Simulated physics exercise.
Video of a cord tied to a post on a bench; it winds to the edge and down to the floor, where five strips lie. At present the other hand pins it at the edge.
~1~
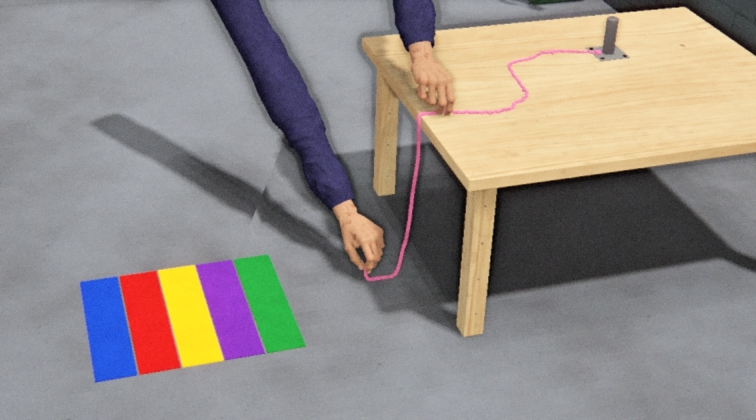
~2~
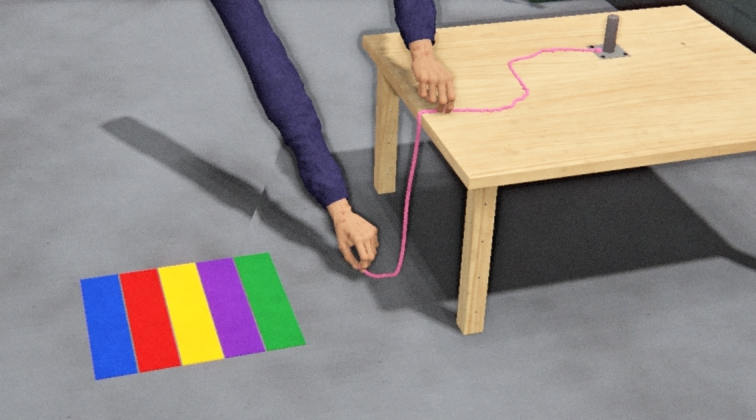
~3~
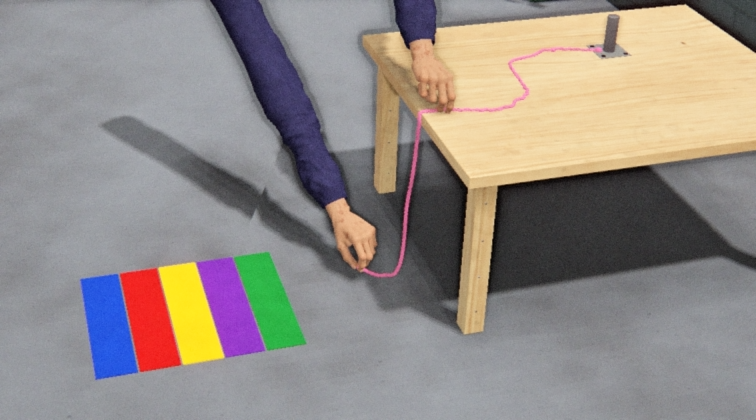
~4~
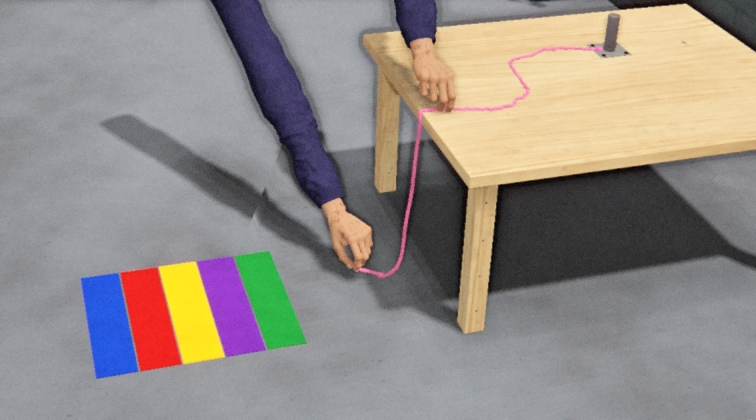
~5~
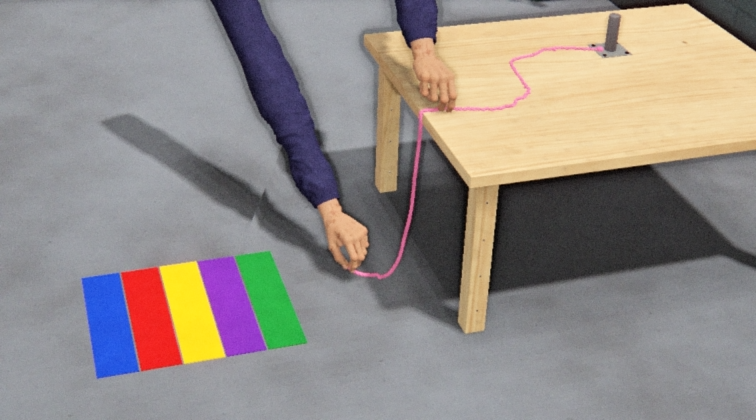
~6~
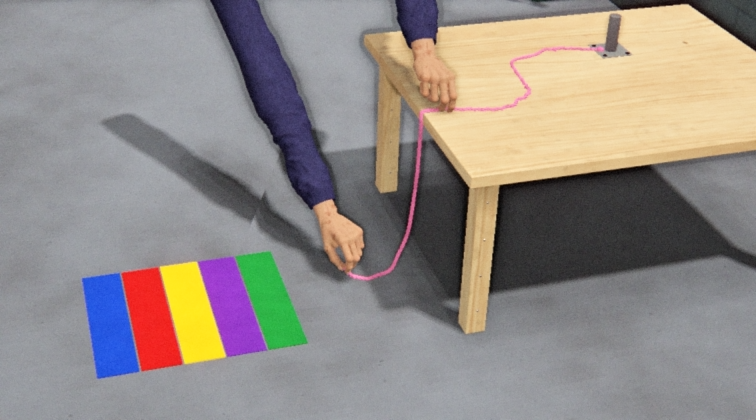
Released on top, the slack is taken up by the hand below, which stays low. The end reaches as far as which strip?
As far as the red strip.
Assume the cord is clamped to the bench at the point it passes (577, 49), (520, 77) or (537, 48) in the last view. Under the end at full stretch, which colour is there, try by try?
First try red, second yellow, third red.
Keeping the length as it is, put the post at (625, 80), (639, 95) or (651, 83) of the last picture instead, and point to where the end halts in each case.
Near (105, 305); near (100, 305); near (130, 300).
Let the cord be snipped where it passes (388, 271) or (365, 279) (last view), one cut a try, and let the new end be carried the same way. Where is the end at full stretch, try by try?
In turn, (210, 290) for the first and (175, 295) for the second.
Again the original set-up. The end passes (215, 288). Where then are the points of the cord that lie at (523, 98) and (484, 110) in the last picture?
They go to (432, 92) and to (402, 128).
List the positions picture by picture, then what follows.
End (365, 268); green (280, 331); purple (239, 338); yellow (198, 345); red (156, 352); blue (113, 359), in the first frame.
End (360, 267); cord through (560, 49) (510, 64) (521, 99) (446, 110) (411, 175) (403, 249), in the second frame.
End (358, 267), in the third frame.
End (354, 267); cord through (561, 48) (510, 63) (521, 98) (447, 109) (414, 174) (403, 248), in the fourth frame.
End (349, 268), in the fifth frame.
End (345, 269); cord through (562, 48) (511, 63) (523, 98) (448, 109) (417, 174) (402, 247), in the sixth frame.
Soon after, end near (215, 288); over purple.
Then, end near (166, 296); over red.
At full stretch, end near (138, 300); over red. It halts on the red strip.
